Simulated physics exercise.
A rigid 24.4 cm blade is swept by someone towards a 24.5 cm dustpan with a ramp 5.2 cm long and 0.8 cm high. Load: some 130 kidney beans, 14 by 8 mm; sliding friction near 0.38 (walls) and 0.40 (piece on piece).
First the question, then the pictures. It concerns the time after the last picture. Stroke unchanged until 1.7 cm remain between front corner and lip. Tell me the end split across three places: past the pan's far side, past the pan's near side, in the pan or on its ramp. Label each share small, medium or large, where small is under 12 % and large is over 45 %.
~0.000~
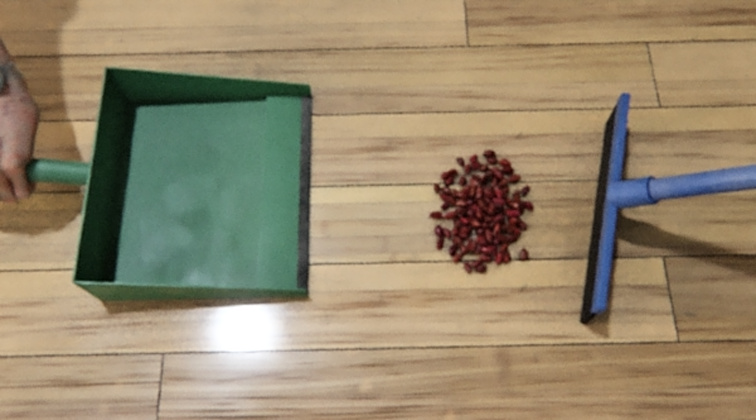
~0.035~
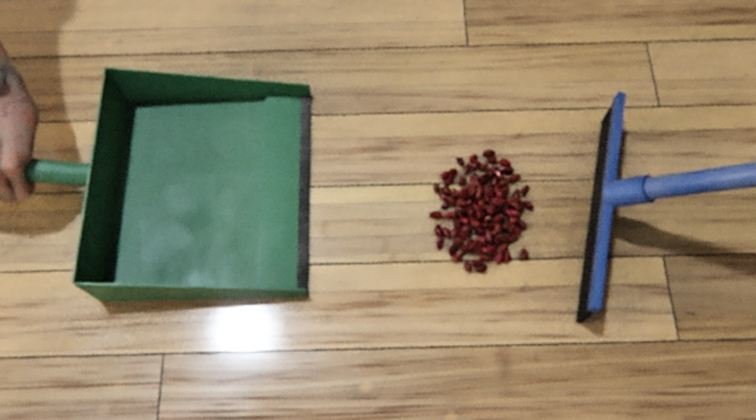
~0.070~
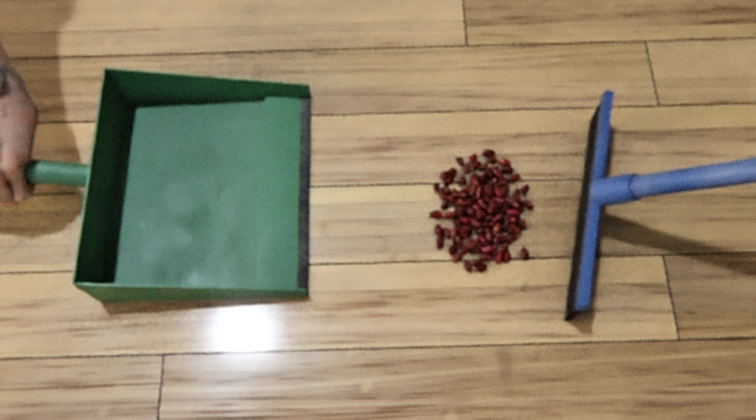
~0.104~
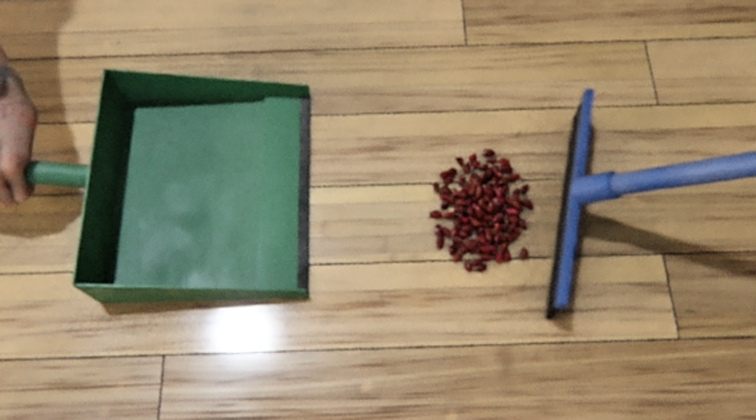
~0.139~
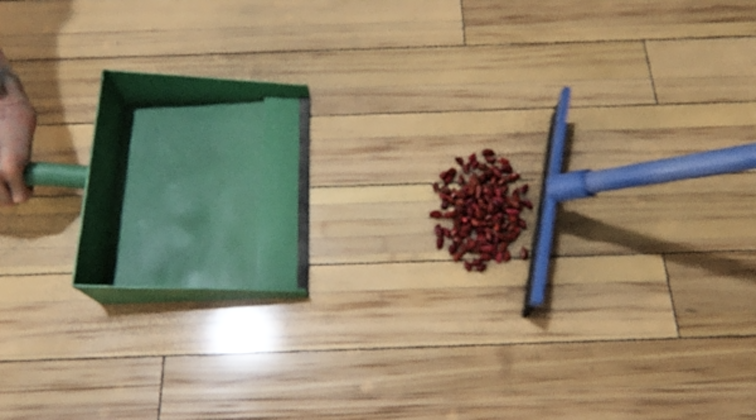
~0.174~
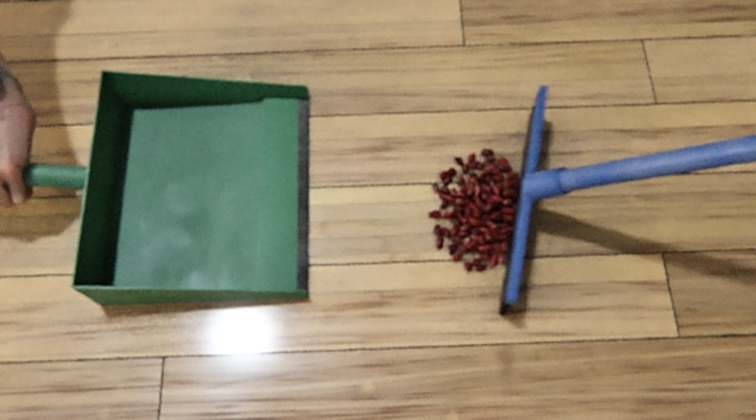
Far side: Small. Near side: Small. Pan: Medium.
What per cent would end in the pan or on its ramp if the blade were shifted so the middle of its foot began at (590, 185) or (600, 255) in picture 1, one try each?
Some 30 and 15 per cent.
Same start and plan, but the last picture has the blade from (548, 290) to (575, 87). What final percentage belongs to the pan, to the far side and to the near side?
Final per cent - pan 20, far 5, near 5.
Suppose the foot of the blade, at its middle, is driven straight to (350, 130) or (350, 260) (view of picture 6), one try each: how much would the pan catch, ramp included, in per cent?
Close to 30 and 15 in a hundred, in that order.
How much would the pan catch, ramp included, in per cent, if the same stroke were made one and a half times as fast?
In that case roughly 50 percent.
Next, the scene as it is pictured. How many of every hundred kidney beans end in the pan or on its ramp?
Near 25 in every hundred.
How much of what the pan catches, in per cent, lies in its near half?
Something like 50 in a hundred.
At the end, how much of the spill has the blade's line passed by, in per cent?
0 %.
After 0.32 s, middle of the blade 13 cm from the lip; 0 % over the lip, far side 0 %, near side 0 %.
Then, at 0.41 s, middle of the blade 7 cm from the lip; 0 % over the lip, far side 0 %, near side 0 %.
After 0.64 s, middle of the blade 5 cm from the lip; 30 % over the lip, far side 5 %, near side 0 %.
In the end, at 2.0 s, far side 5 %, near side 0 %, pan 25 %, in front of the lip or behind the blade 70 %.
